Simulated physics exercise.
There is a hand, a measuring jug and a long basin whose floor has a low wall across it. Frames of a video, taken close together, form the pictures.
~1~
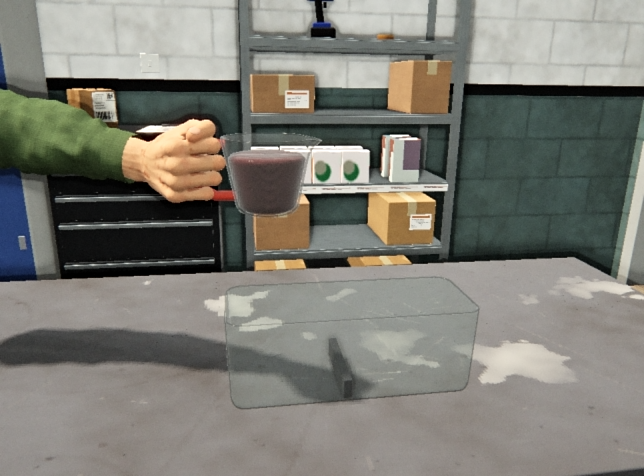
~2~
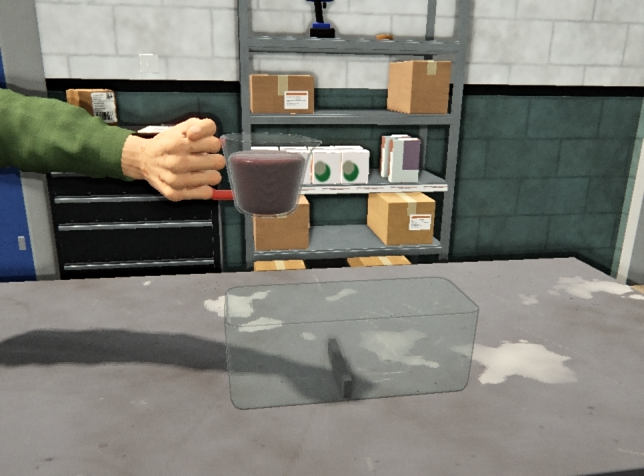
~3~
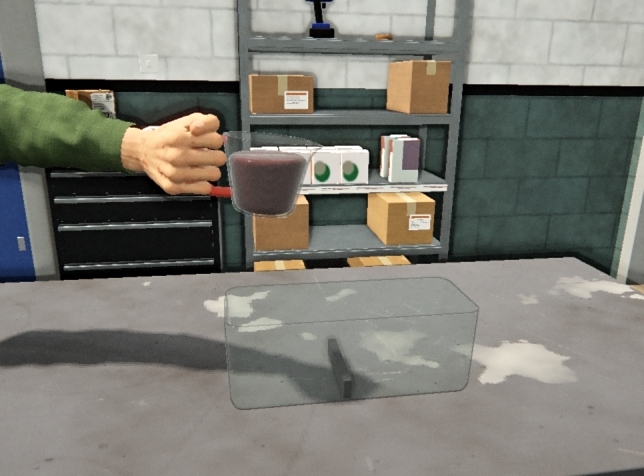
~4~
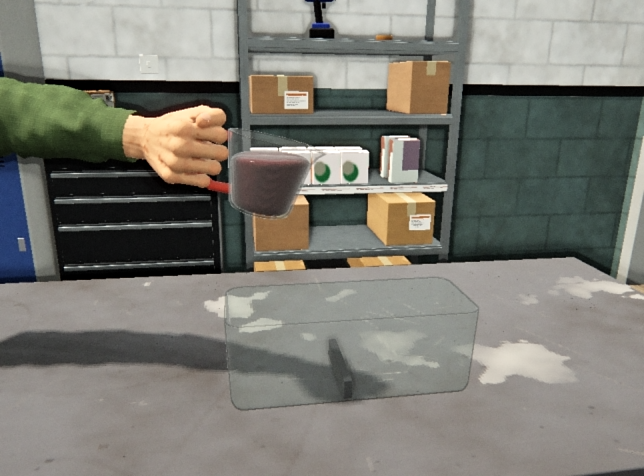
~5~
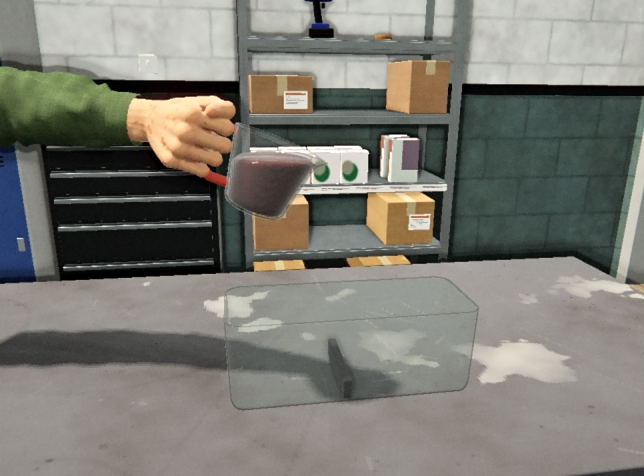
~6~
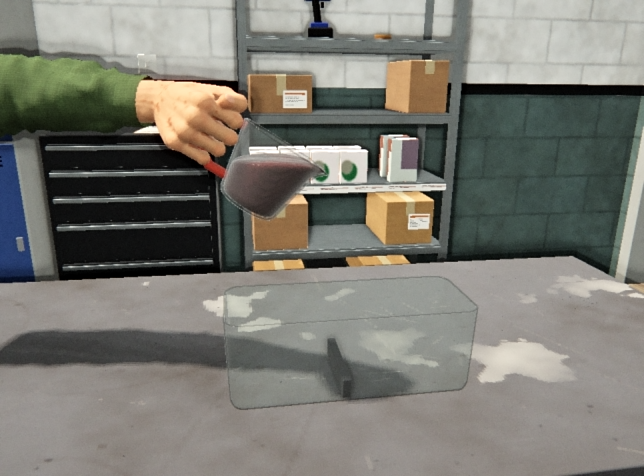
In a workshop, a hand in a green sleeve held a clear jug of dark wine above a long see-through basin on a table, then steadily tilted it over to the right.
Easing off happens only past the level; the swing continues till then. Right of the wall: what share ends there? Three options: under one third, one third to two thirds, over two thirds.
Answer: Over two thirds.
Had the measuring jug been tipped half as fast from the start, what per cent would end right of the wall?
I'd say close to 80 per cent.
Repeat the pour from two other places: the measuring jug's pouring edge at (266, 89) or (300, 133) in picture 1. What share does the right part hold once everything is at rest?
15 % and 50 %.
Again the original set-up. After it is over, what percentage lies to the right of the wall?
75 in a hundred.
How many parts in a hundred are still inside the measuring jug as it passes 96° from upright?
Roughly 40 percent remains at that point.
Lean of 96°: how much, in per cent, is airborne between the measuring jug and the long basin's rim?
Somewhere around 40 per cent of it.
A moment on, the measuring jug is tipped on its side and 38 per cent is still to pour, 0 is left of the wall and 21 right of it.
Next, the measuring jug is tipped right over and 2 per cent is still to pour, 13 is left of the wall and 76 right of it.
Then the measuring jug is tipped right over and 0 per cent is still to pour, 19 is left of the wall and 79 right of it.
Later the measuring jug is tipped right over and 0 per cent is still to pour, 21 is left of the wall and 78 right of it.
Finally, 21 per cent lies left of the wall, 77 right of it and 2 outside.
